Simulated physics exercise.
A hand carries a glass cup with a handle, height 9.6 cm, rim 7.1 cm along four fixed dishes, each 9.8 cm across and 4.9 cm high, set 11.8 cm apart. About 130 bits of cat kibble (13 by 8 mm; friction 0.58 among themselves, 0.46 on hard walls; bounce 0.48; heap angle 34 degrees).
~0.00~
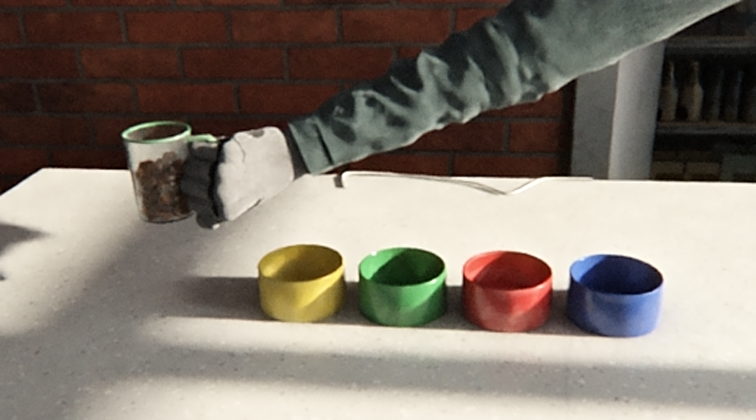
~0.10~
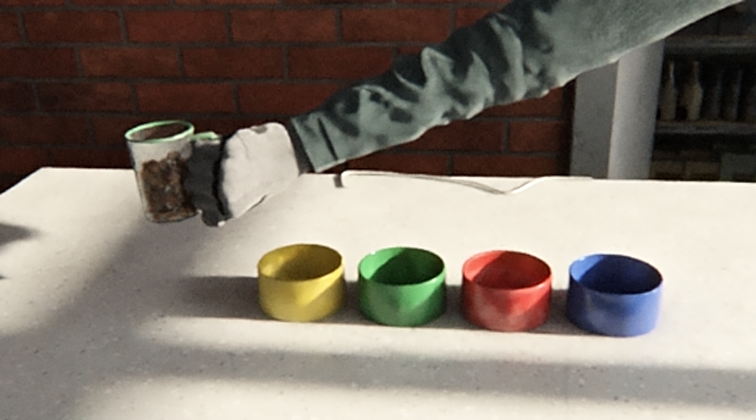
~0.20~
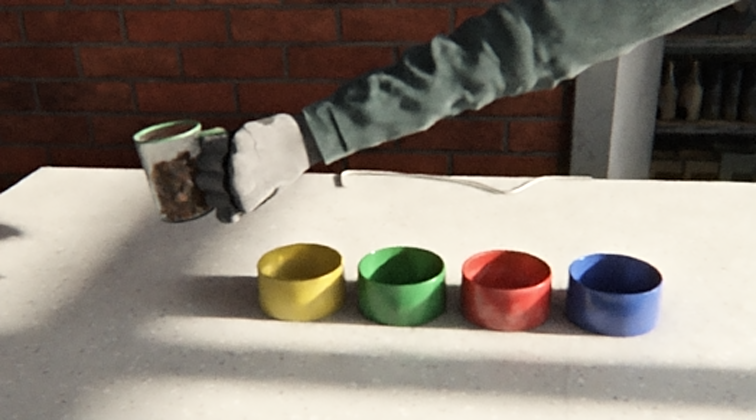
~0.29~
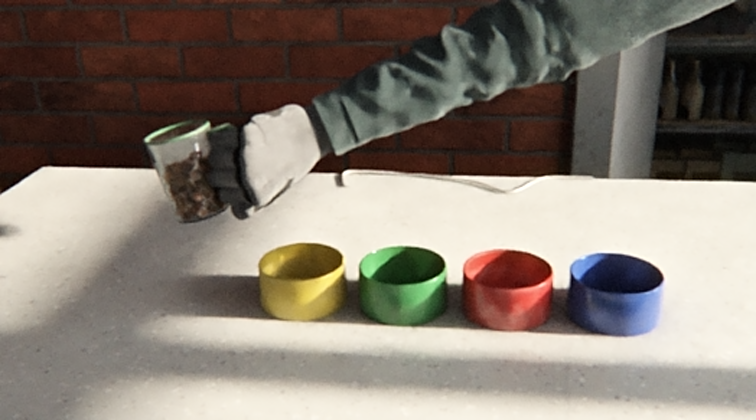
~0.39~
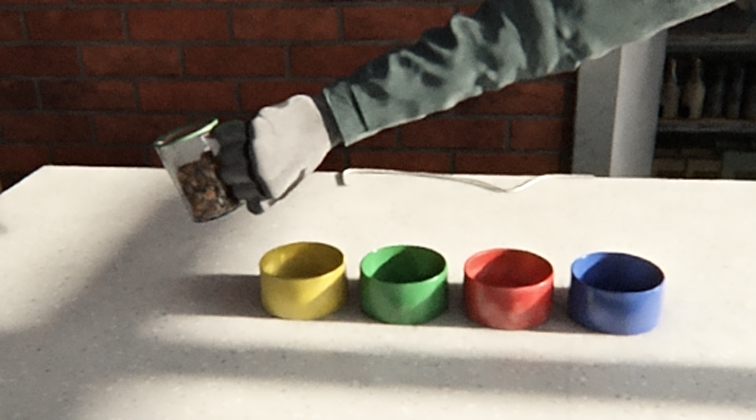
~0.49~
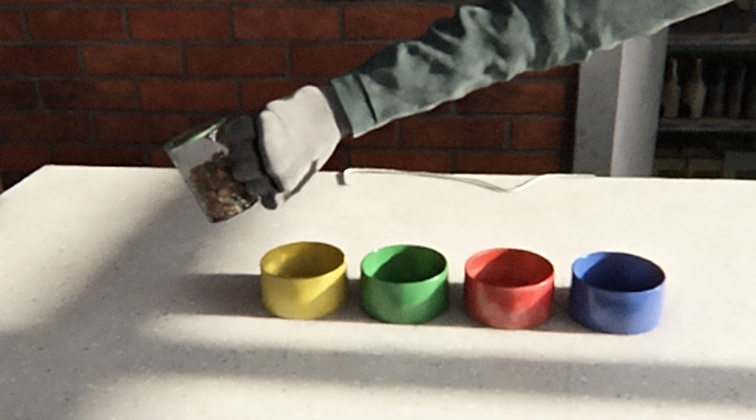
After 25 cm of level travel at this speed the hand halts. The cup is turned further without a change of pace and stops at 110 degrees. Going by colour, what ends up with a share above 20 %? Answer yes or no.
Red no, blue no, green no, yellow yes, counter no.
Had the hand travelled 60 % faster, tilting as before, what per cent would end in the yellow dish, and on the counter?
In that case yellow 90; counter 0.
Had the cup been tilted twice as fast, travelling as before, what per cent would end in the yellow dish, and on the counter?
In that case yellow 60, counter 20.
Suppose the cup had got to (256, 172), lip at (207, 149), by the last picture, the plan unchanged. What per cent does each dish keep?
Red 0; blue 0; green 0; yellow 90.
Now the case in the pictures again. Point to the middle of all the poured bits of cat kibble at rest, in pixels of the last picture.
Near (309, 285).
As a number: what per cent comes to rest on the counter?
Roughly 0 per cent.
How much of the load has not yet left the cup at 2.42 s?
Some 65 per cent of the load.
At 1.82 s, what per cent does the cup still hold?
Some 100 per cent of the load.
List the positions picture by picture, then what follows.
In the first picture, cup at (162, 173), tilt 0 degrees, lip at (126, 132), moved 0.0 cm; middle of the pieces at (160, 191); yellow dish at (301, 263); green dish at (402, 267); red dish at (507, 270); blue dish at (616, 274).
In the second picture, cup at (167, 173), tilt 2 degrees, lip at (129, 133), moved 0.6 cm; middle of the pieces at (164, 190).
In the third picture, cup at (178, 172), tilt 7 degrees, lip at (137, 135), moved 1.9 cm; middle of the pieces at (177, 190).
In the fourth picture, cup at (190, 172), tilt 12 degrees, lip at (148, 138), moved 3.2 cm; middle of the pieces at (191, 190).
In the fifth picture, cup at (203, 171), tilt 17 degrees, lip at (158, 141), moved 4.6 cm; middle of the pieces at (205, 189).
In the sixth picture, cup at (215, 171), tilt 22 degrees, lip at (168, 144), moved 6.0 cm; middle of the pieces at (219, 189); yellow dish at (303, 260); green dish at (404, 264); red dish at (509, 268); blue dish at (618, 272). Its pace works out near 50 degrees a second; the hand travels 14 cm a second.
After 1.29 s, tilt 63 degrees; cup holds 100 %.
Then, at 1.82 s, tilt 90 degrees; cup holds 100 %.
After 2.42 s, tilt 110 degrees; cup holds 65 %, yellow 30 %.
By 4.5 s all is still; red 0 %, blue 0 %, green 0 %, yellow 90 %, counter 0 %, cup 10 %.
